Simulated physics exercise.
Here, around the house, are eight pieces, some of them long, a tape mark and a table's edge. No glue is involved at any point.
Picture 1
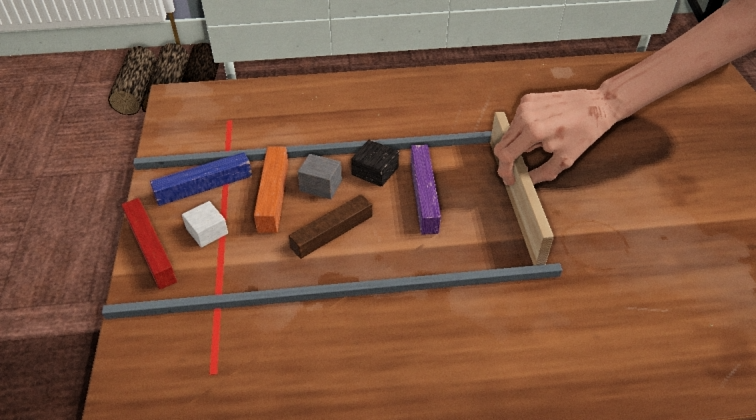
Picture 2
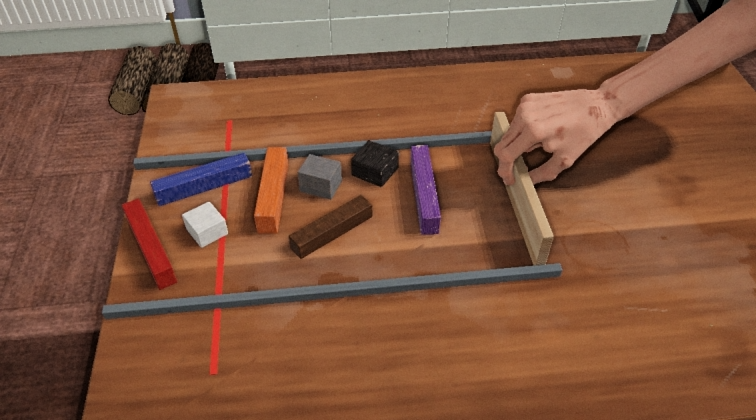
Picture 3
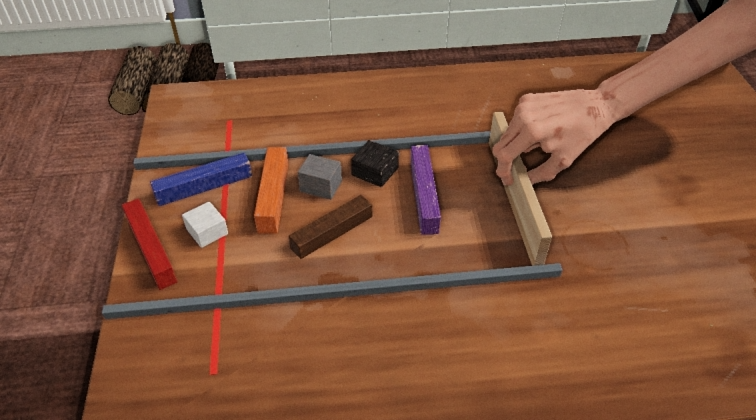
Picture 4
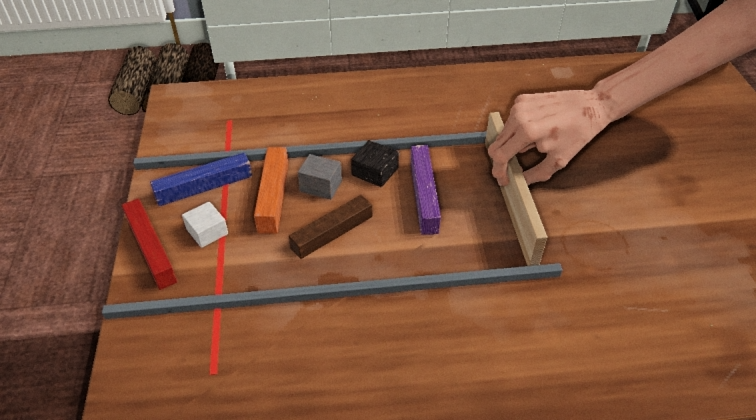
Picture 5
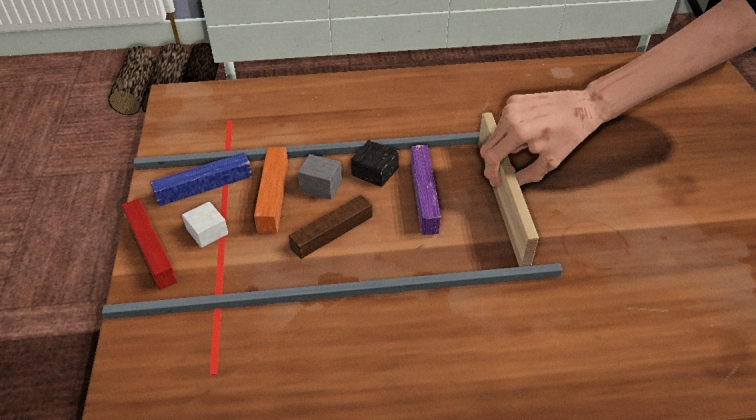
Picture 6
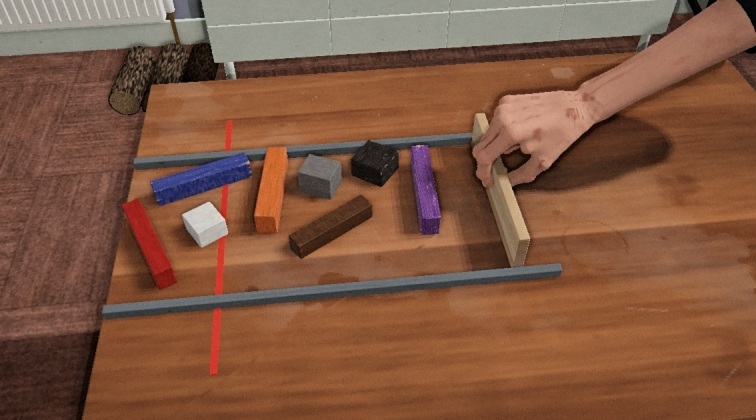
On a wooden tabletop, a hand slowly sliding an upright board slightly left between two rails, the eight coloured blocks staying still.
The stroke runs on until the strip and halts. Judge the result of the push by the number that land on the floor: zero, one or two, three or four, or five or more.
Off the edge go just one or two.
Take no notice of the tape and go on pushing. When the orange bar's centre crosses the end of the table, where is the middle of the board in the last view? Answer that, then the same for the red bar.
Orange bar: (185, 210); red bar: (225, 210).
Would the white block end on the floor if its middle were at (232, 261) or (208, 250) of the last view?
Stays put; stays put.
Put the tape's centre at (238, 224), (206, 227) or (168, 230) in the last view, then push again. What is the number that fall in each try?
Try by try, 1, 3 and 4.
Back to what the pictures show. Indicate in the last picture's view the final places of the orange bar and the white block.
Final centres, in order: Near (157, 201), near (128, 229).
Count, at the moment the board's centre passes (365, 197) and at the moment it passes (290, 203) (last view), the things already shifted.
Counting first: 4, next 7.
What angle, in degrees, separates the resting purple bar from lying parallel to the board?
It sits some 0° out of line.
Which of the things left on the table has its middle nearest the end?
That would be the white block.
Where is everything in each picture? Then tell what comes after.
Red bar (149, 242); blue bar (202, 179); white block (205, 224); board (518, 185); tape (223, 225), in the first frame.
Blue bar (202, 179); orange bar (272, 189), in the second frame.
White block (205, 224); purple bar (425, 188), in the third frame.
Red bar (149, 242); brown bar (332, 226), in the fourth frame.
Blue bar (202, 179); board (505, 186), in the fifth frame.
Red bar (149, 242); blue bar (202, 179); white block (205, 224); board (497, 186); tape (223, 225), in the sixth frame.
Early on, none off yet; red bar at rest near (149, 242); blue bar at rest near (202, 179); white block at rest near (205, 224).
Finally, the number that fall off is one or two; lost, blue bar and red bar.
